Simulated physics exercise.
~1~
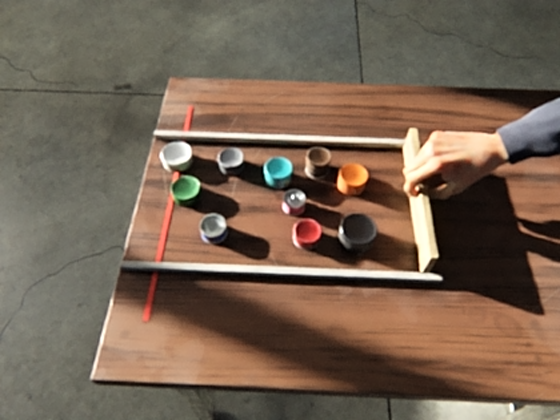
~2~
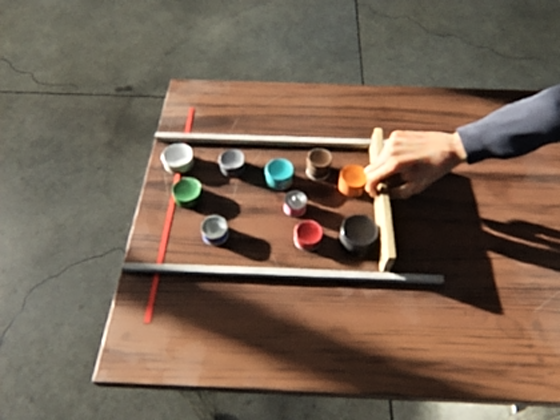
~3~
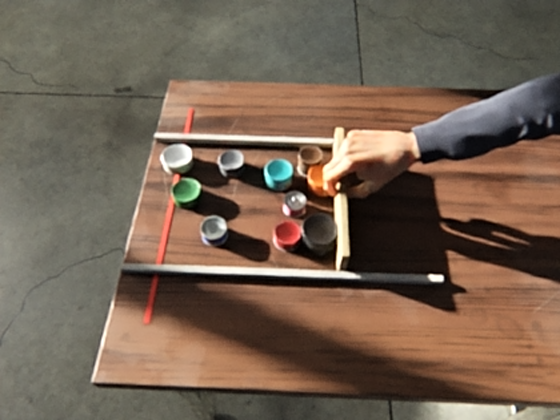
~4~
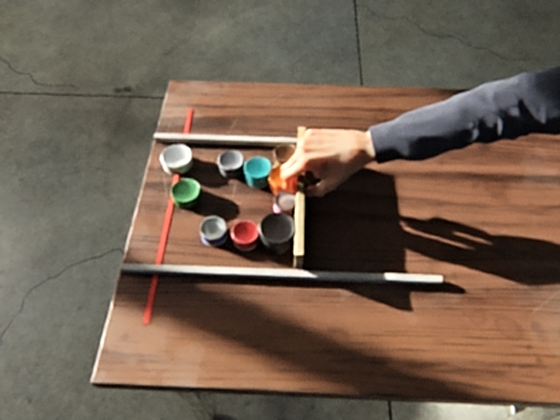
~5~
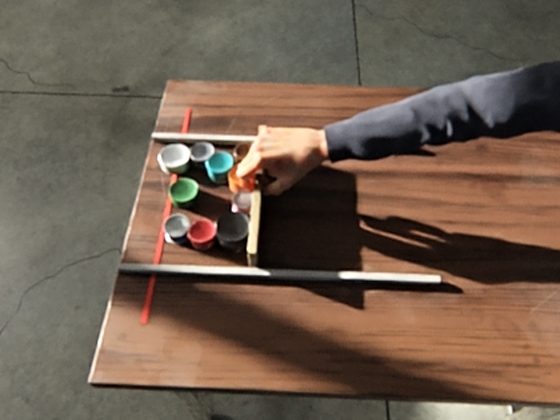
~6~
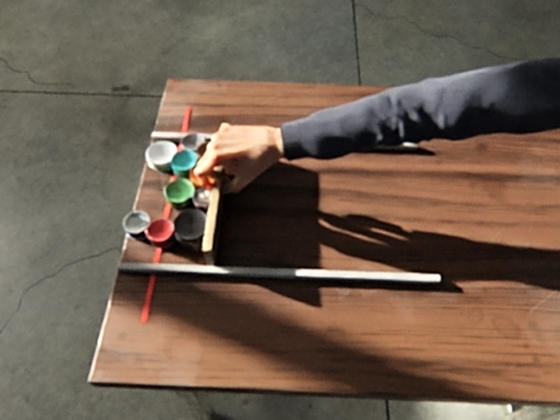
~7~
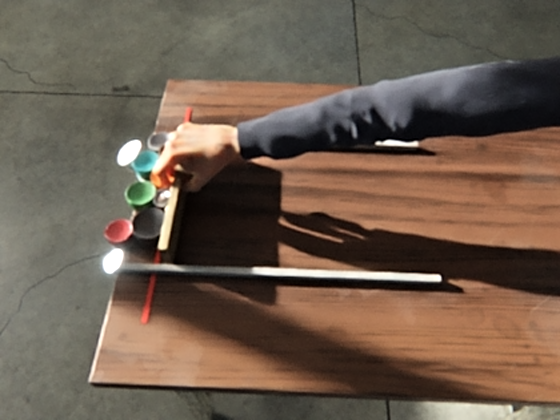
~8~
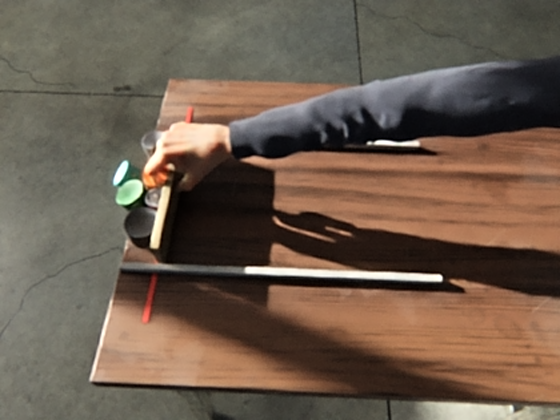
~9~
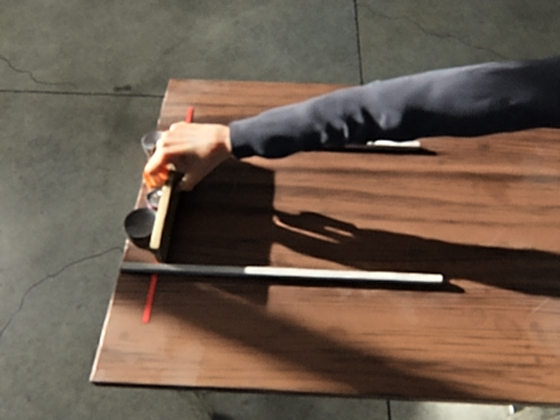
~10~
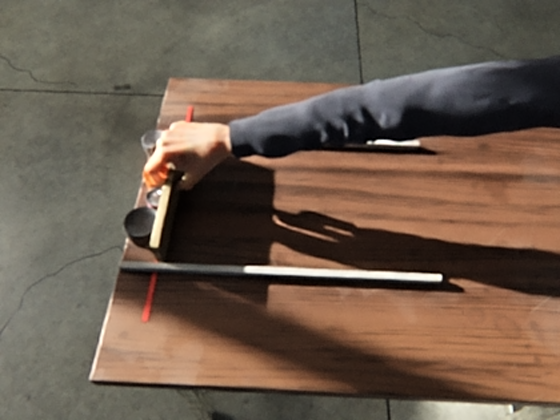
On a dark wooden table above a grey concrete floor, seen from above at an angle, ten small tubs and tins lie scattered between two pale rails. A red tape line crosses the table near its left end, and a hand in a dark sleeve holds an upright wooden board at the right. The hand slides the board left, gathering the orange, black, red and brown pieces, then the rest, into a cluster. Red, white, blue, turquoise and green pieces drop off the left end. The board stops by the tape, with the black and orange tubs among those still at the edge.
